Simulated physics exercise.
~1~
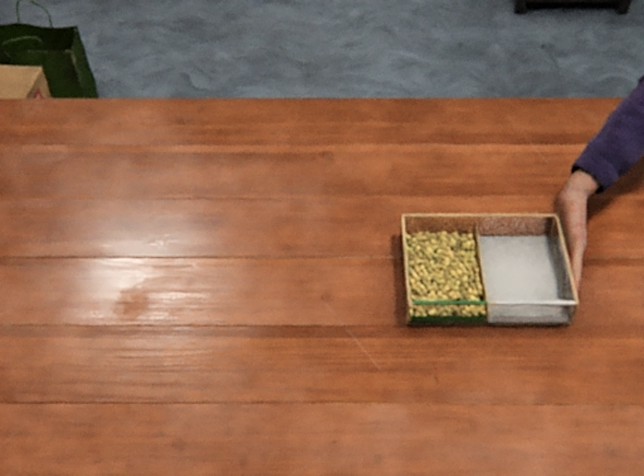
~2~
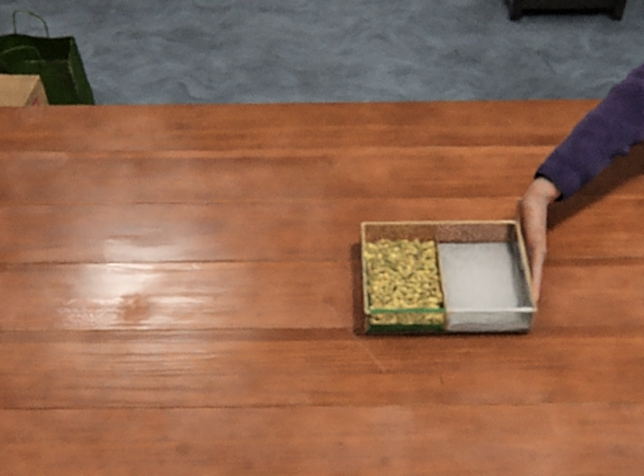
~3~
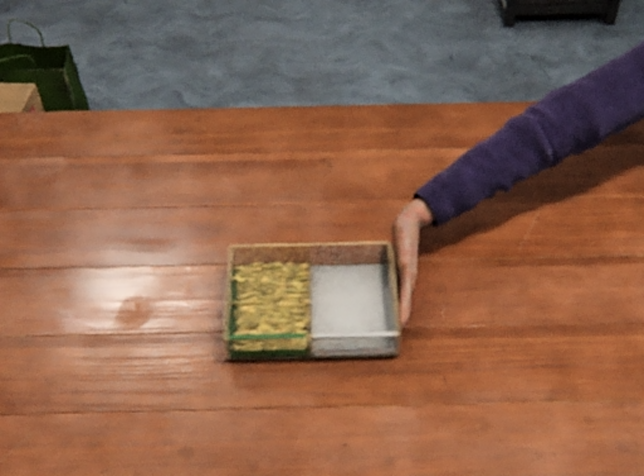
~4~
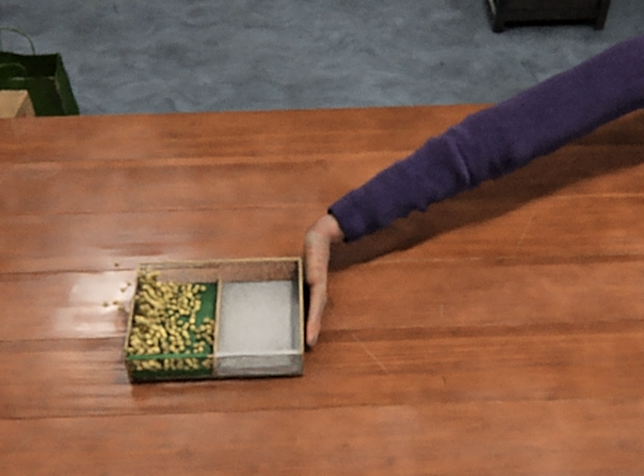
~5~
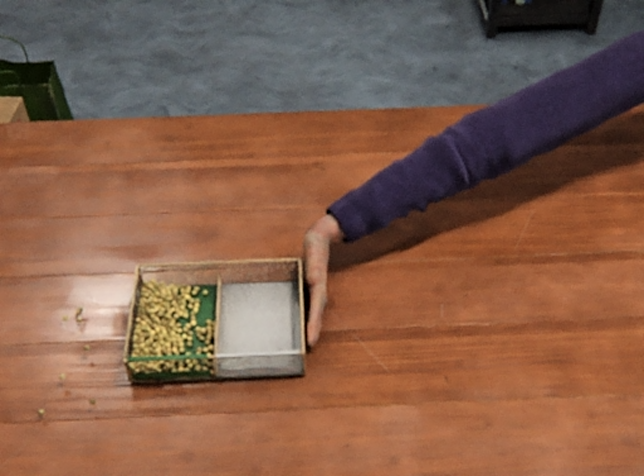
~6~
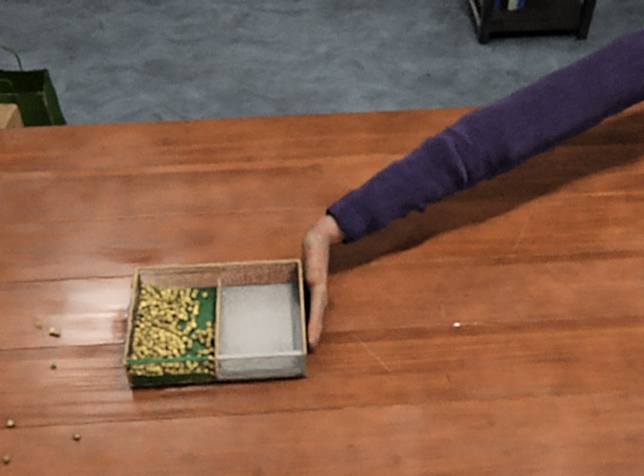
On a glossy reddish-brown wooden table, a shallow two-part tray sits toward the right, its left compartment full of yellowish soya beans and its right one empty. A hand in a purple sleeve, resting against the tray's right side, pushes it leftward, and it picks up speed across the boards. The tray then stops sharply left of centre, and the beans surge against the far-left wall, a few hopping over the edge. The strays scatter and roll away over the table. Most beans settle back on the green floor of their compartment, while the hand stays still beside the tray.
